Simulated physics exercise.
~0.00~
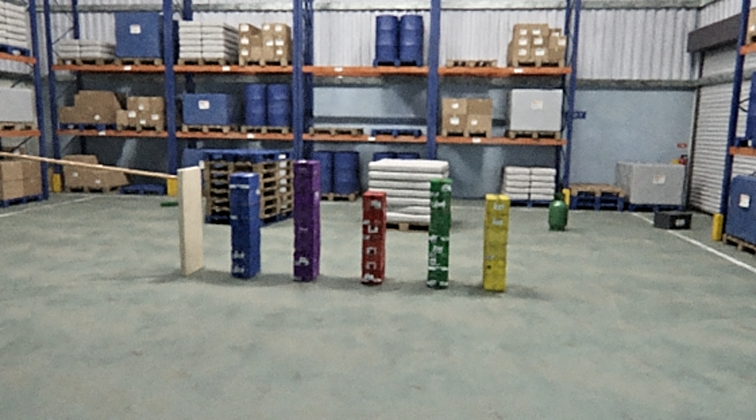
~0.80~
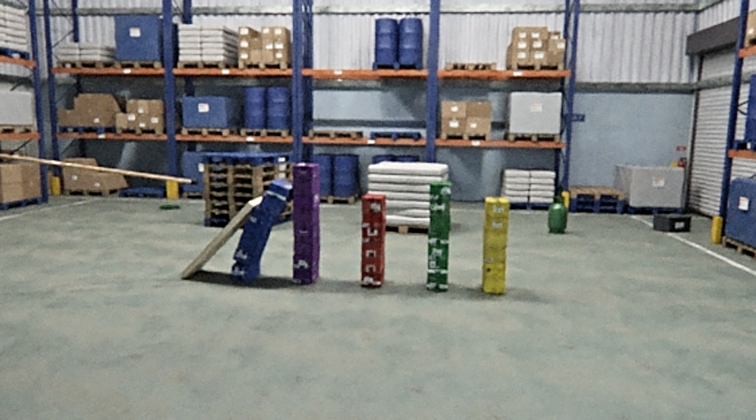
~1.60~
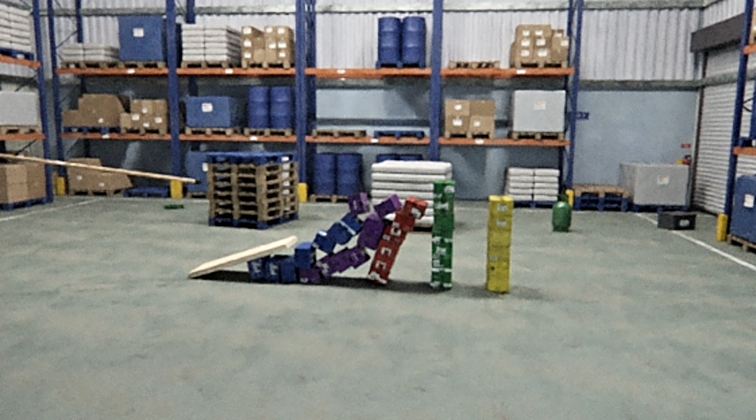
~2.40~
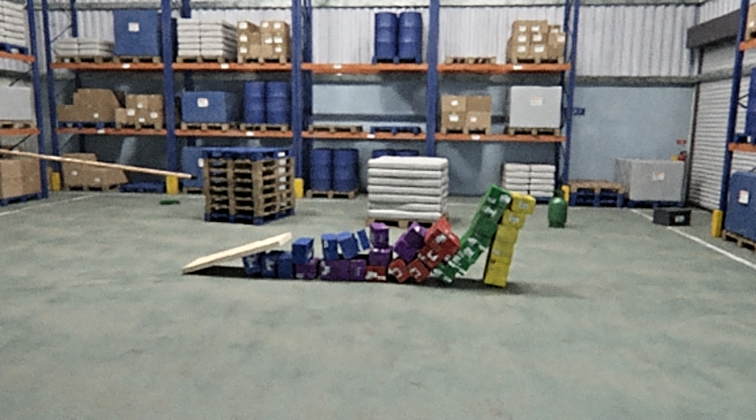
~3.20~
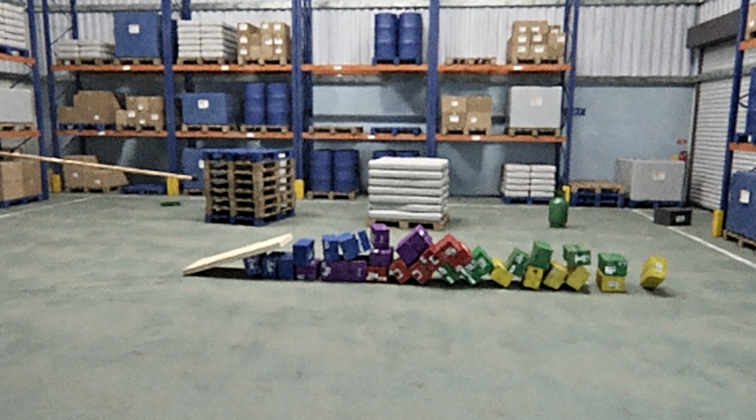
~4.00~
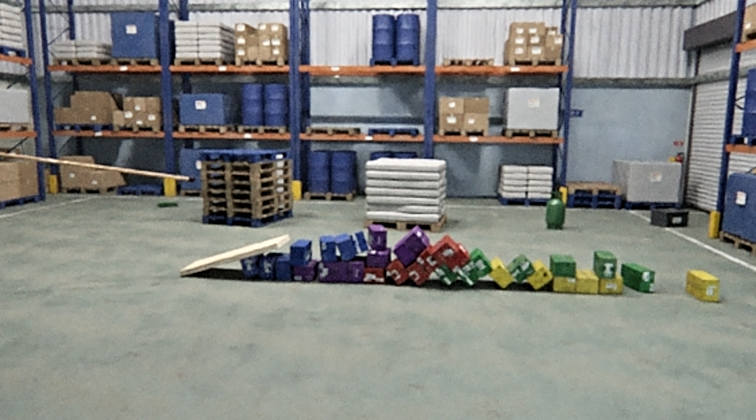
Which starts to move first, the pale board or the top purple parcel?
The pale board starts to move first, tipping against the blue stack while the top purple parcel is still in place. The purple parcel only goes over afterwards.
